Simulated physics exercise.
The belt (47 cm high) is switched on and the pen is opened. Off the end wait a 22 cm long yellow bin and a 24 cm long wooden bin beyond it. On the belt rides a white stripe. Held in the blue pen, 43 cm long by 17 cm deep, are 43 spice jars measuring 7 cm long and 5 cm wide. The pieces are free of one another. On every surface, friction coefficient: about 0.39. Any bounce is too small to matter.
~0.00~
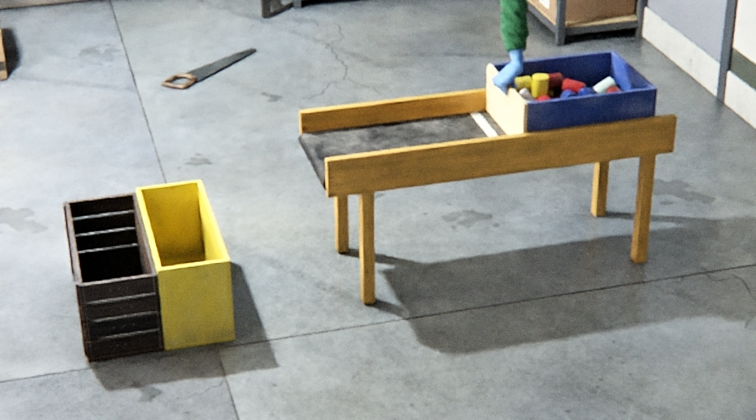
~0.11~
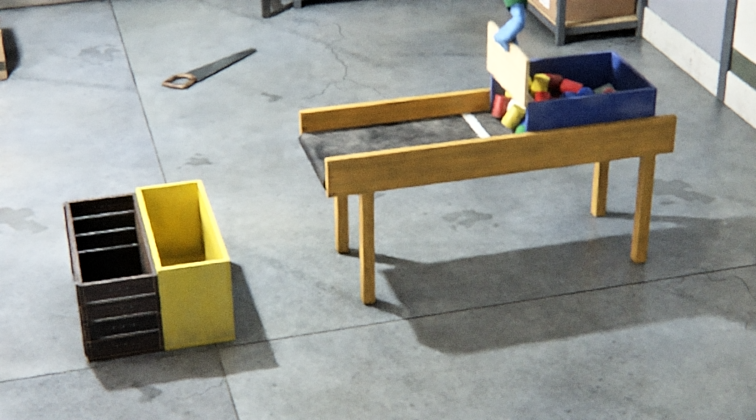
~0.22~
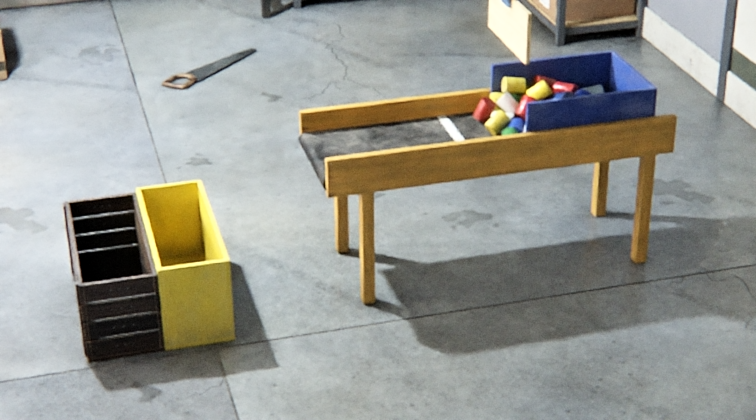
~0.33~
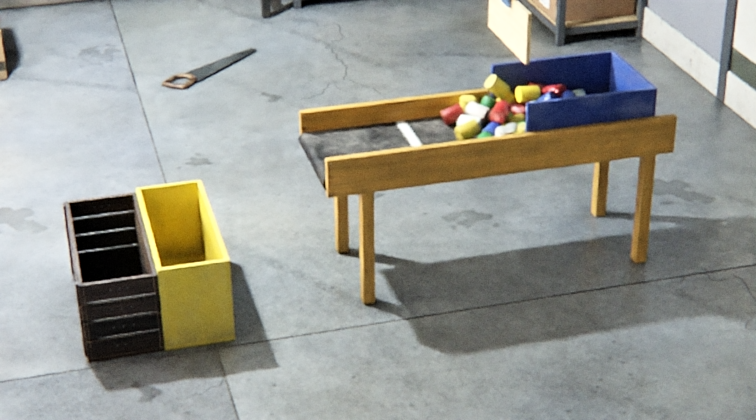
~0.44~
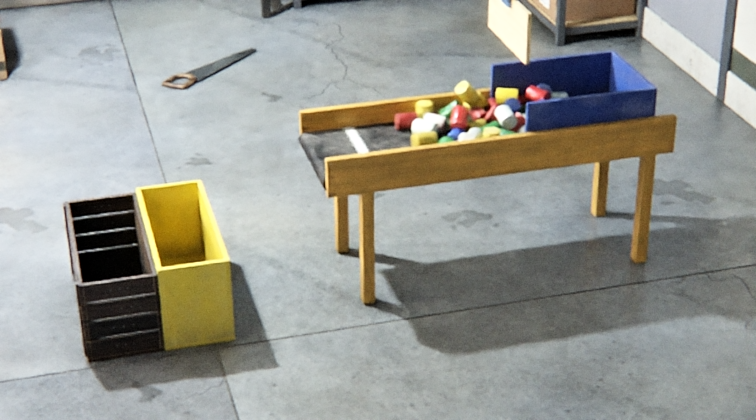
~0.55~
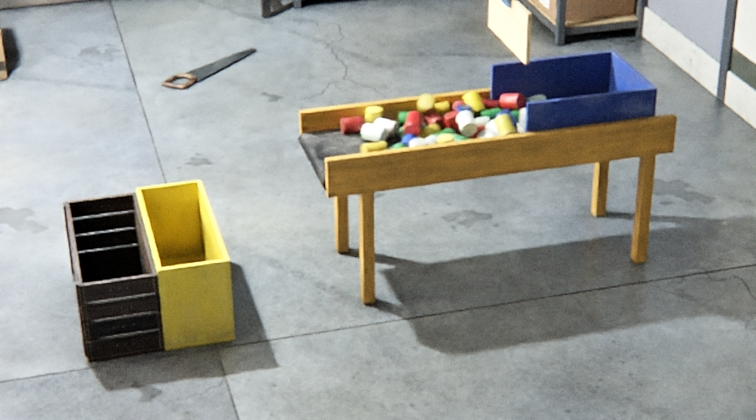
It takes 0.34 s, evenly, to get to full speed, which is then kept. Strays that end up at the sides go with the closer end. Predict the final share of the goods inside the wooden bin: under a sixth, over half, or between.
Under a sixth of the goods.
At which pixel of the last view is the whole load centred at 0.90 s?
About (303, 149).
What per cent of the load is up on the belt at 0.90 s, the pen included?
Roughly 45 per cent.
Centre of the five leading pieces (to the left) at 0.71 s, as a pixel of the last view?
Centre: About (297, 148) px.
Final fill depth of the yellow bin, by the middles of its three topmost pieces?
About 16 cm.
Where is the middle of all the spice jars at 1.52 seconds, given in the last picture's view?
Centre: Approx. (201, 281).
After 0.71 s, 2 still in the blue pen, 37 on the belt and 4 in the air.
After 0.90 s, 20 on the belt and 23 in the air.
After 1.17 s, 15 in the yellow bin, 2 on the belt, 3 on the ground short of the yellow bin and 23 in the air.
When it is over (at 1.52 s), 25 in the yellow bin and 18 on the ground short of the yellow bin. Asked share, 0 of 43, 0 per cent.
